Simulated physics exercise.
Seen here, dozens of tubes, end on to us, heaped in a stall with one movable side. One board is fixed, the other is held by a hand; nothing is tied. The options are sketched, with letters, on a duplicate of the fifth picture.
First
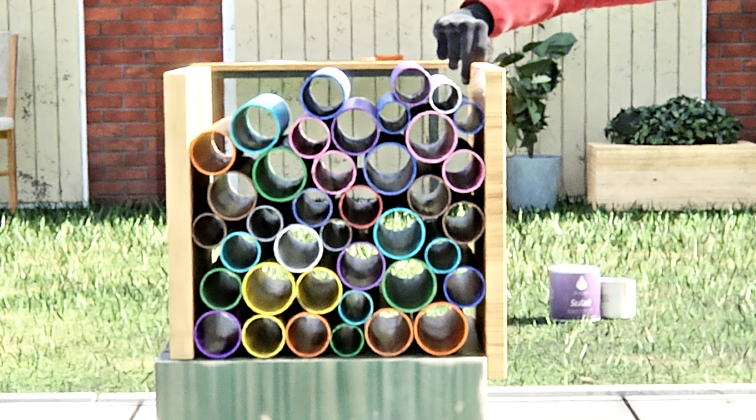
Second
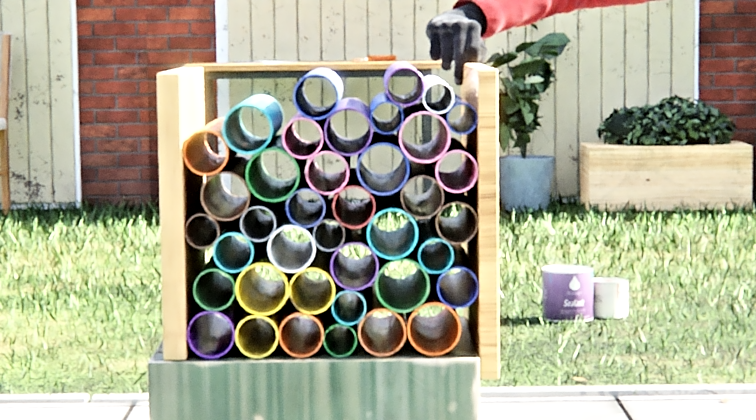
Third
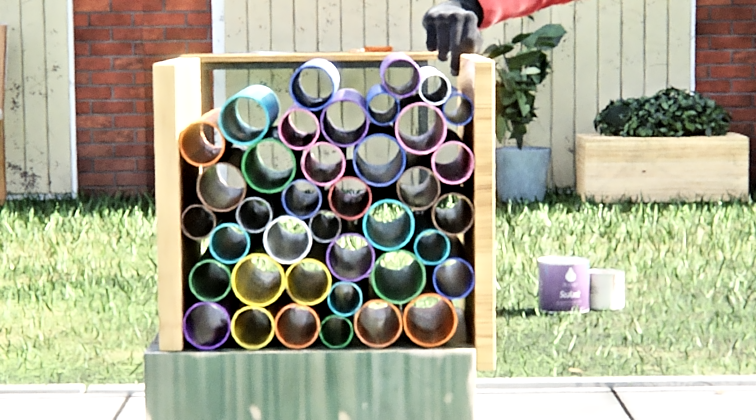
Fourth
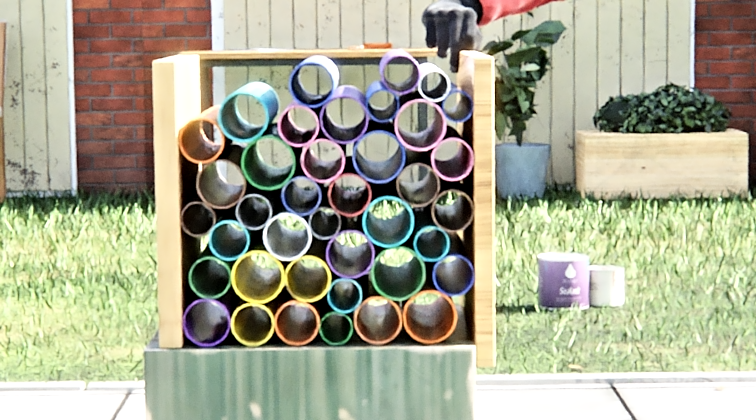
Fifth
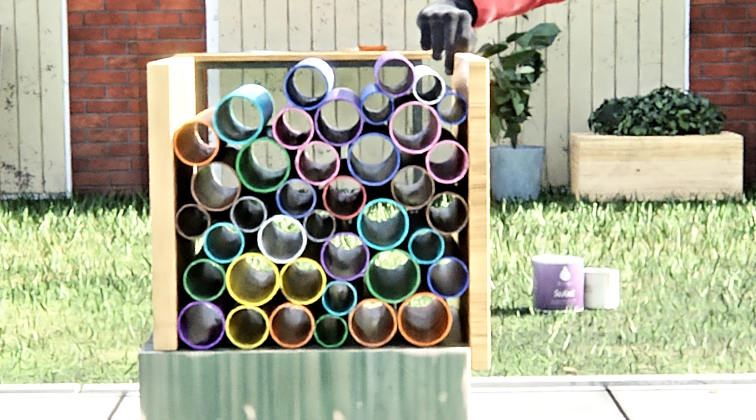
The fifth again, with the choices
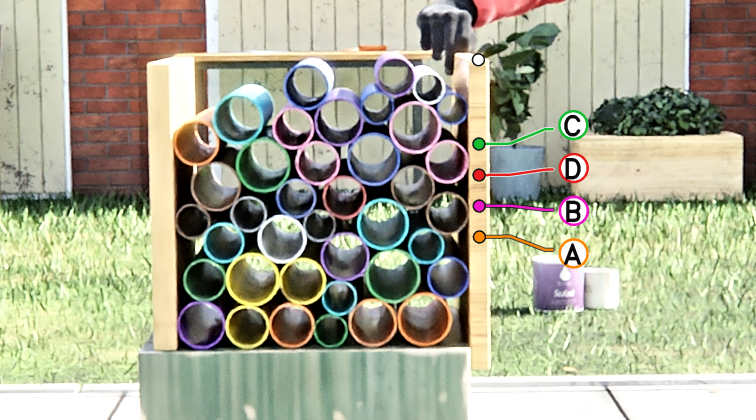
The whole scene drifted slightly to the left, but the colourful tubes stayed heaped between the wooden boards, with no clear shifting among them, while a dark hand stayed at the right board's top.
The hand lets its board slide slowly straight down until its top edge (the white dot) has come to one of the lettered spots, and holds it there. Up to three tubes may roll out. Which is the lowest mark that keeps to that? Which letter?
No lower than D.
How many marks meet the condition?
Two of the four.
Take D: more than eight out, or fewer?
At D, fewer than eight.
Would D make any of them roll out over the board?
At D: Yes.
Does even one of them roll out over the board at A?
Yes.
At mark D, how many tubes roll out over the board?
At D the number is two.
On the copy, A at (479, 237); B at (479, 206); C at (479, 144); D at (479, 175); the white dot at (478, 60).
On D. First, top of the board (469, 115).
Then, top of the board (469, 175).
Finally, top of the board (469, 175), two out over the board.
By contrast, A more than three out over the board; B more than three out over the board; C none out over the board.
